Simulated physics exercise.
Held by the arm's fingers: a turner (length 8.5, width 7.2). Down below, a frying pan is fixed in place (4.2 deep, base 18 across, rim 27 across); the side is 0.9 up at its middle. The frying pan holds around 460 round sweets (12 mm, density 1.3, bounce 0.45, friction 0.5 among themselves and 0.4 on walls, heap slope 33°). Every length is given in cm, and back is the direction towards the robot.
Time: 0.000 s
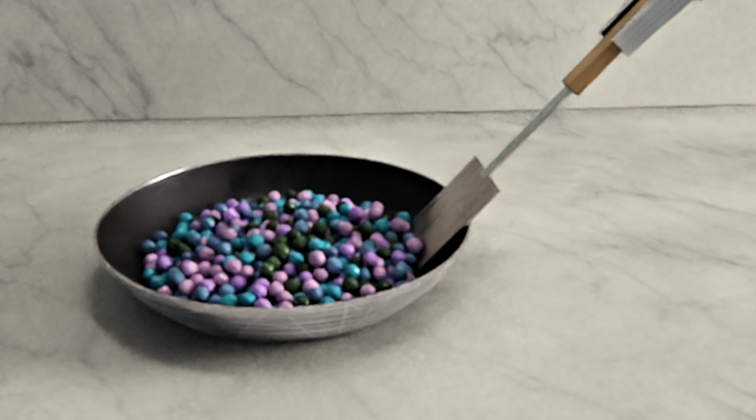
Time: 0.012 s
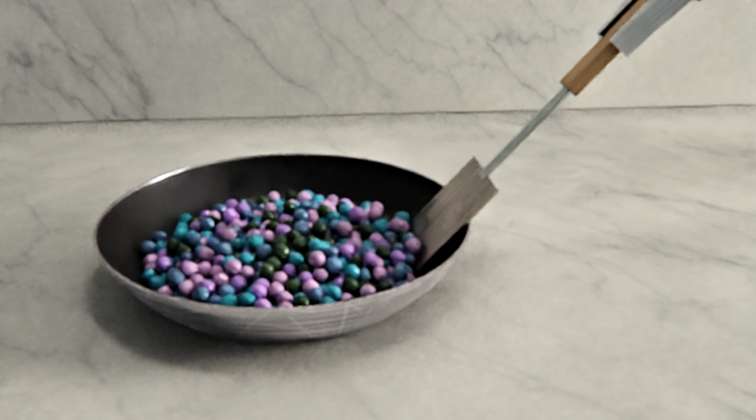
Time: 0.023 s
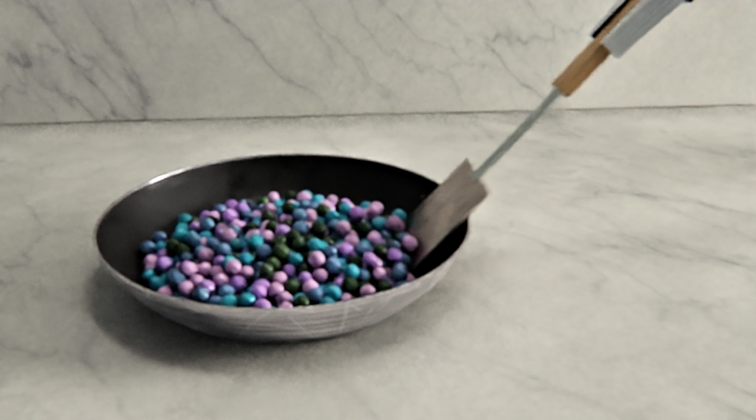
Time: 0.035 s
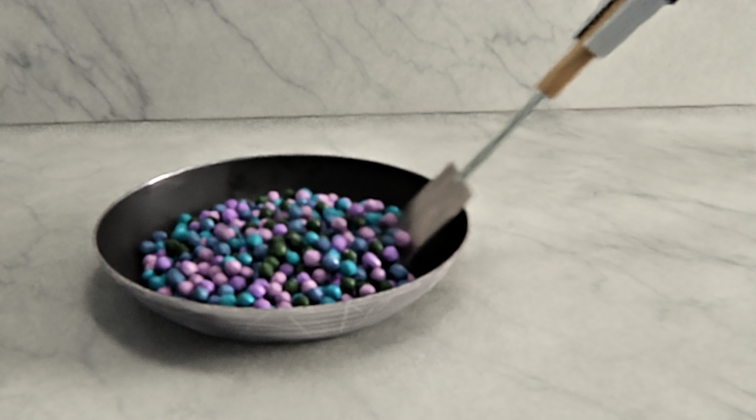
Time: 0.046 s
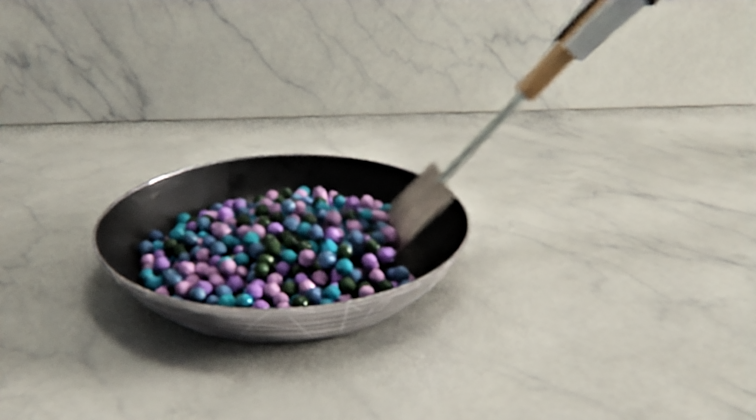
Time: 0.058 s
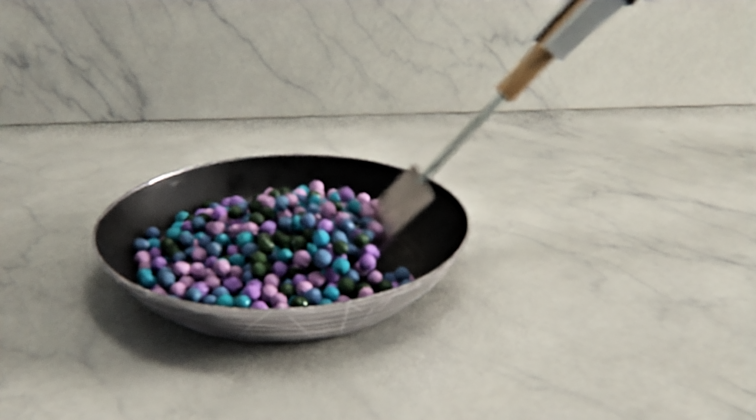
A turner gripped by a robot's fingers rested at the right side of a dark frying pan, then slid left, pushing the heap of small purple, pink, teal and dark green balls a little leftward.
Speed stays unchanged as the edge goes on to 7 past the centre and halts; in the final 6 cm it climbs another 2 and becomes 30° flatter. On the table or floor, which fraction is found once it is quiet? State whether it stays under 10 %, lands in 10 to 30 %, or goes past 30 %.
It stays under 10 %.
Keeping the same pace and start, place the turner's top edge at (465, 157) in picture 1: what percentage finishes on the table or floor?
Spill: Approx. 10 per cent.
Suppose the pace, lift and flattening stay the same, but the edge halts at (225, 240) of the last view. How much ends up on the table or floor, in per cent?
Around 0 percent ends on the table or floor.
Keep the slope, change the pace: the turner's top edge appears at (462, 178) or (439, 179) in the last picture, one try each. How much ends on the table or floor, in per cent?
Around 0 per cent, then around 0 per cent.
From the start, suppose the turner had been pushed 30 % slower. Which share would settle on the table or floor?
0 per cent, about.
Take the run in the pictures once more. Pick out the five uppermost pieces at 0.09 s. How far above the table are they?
I'd put it close to 7 cm.
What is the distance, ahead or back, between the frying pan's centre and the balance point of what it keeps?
Ahead of centre, near 4.5 centimetres.
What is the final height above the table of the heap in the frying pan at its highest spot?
Close to 5.5 centimetres high.
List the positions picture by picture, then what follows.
In the first frame, the turner top edge at (488, 172), sloping 48°; upper third of the load around (294, 241), from x 150 to 415, top at y 195; 459 in the frying pan.
In the second frame, the turner top edge at (486, 173), sloping 48°; upper third of the load around (295, 241), from x 150 to 415, top at y 195.
In the third frame, the turner top edge at (478, 175), sloping 48°; upper third of the load around (299, 238), from x 150 to 410, top at y 195.
In the fourth frame, the turner top edge at (462, 177), sloping 48°; upper third of the load around (303, 237), from x 145 to 410, top at y 195.
In the fifth frame, the turner top edge at (443, 179), sloping 48°; upper third of the load around (304, 233), from x 145 to 405, top at y 195.
In the sixth frame, the turner top edge at (423, 179), sloping 48°; upper third of the load around (302, 228), from x 140 to 405, top at y 190; 459 in the frying pan.
After 0.09 s, sloping 48°, highest piece 7 above the table; 459 in the frying pan.
After 0.11 s, sloping 40°, highest piece 8 above the table; 459 in the frying pan.
After 0.33 s, sloping 18°, highest piece 5 above the table; 430 in the frying pan, 24 on the table or floor, 5 on the blade or in flight.
After 1.38 s, sloping 18°, highest piece 5 above the table; 429 in the frying pan, 30 on the table or floor.
In the end, 429 in the frying pan, 30 on the table or floor. That is 7 % on the table or floor.
